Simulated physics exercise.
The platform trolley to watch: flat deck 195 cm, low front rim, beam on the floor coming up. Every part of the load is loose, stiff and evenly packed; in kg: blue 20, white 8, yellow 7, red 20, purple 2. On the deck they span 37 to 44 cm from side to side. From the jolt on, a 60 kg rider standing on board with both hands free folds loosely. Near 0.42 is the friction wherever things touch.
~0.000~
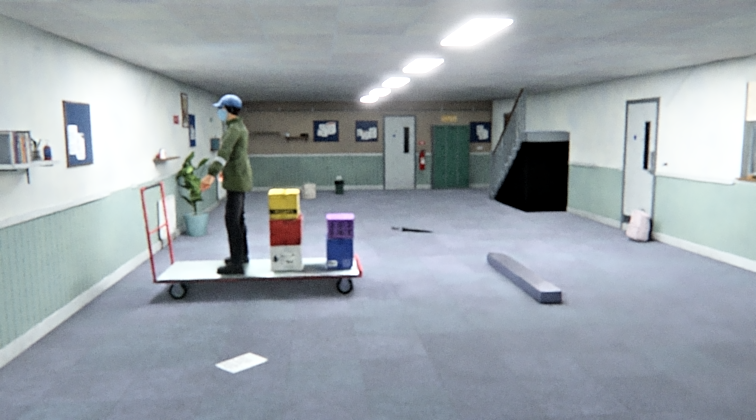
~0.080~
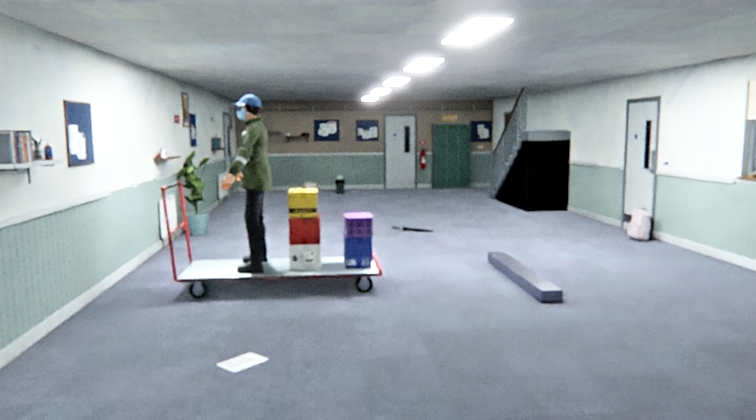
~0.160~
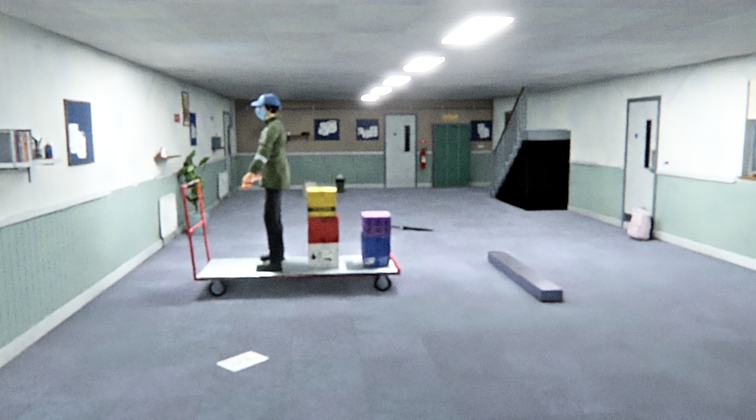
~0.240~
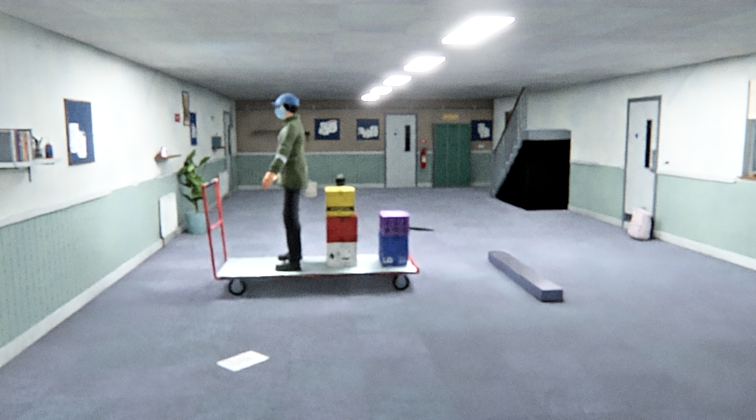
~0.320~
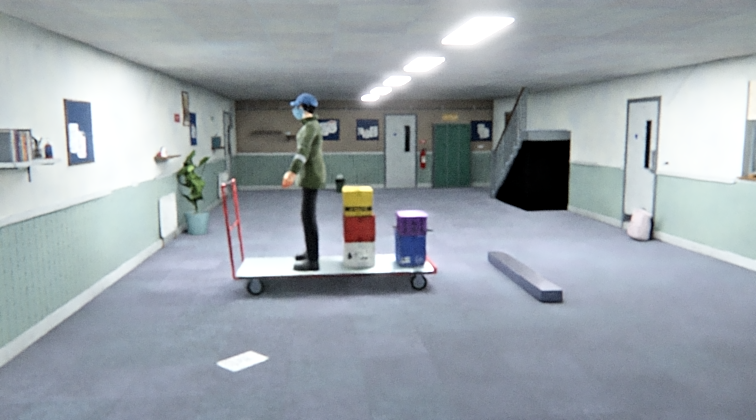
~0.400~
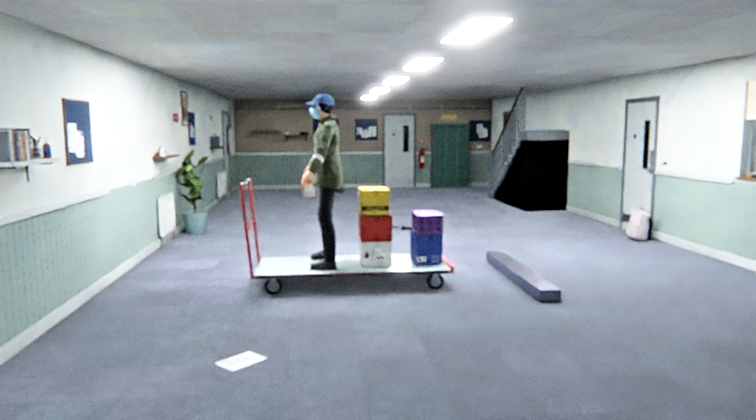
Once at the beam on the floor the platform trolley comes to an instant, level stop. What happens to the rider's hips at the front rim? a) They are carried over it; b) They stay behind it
They are carried over it.
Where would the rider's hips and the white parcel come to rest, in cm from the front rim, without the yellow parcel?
In that case the hips would go 60 cm past the front rim while white stays 20 cm short of it.
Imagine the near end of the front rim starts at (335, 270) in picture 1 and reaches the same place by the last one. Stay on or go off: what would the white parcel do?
In that case the white one would be kept.
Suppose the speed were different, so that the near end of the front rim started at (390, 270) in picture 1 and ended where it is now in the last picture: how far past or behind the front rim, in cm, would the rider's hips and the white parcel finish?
The hips would end 90 cm behind the front rim, and the white item 50 cm behind it.
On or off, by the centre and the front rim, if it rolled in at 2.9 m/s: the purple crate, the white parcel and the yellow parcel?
Lab note: Purple - leaves the load, white - remains loaded, yellow - leaves the load.
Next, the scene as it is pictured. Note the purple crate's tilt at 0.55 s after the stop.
Its tilt is about 160°.
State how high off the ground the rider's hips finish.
Around 40 centimetres up.
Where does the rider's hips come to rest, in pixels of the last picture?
Roughly at (551, 245).
The wheels strike at 0.74 s.
After 1.29 s the rider's hips are 34 cm behind the rim, near (489, 218) in the last picture's view.
After 1.74 s the rider's hips are 4 cm behind the rim, near (516, 228) in the last picture's view.
At rest, 3.5 s, past the rim, blue carton, white parcel, yellow parcel, red parcel, purple crate and the rider's hips; nothing is left behind it.
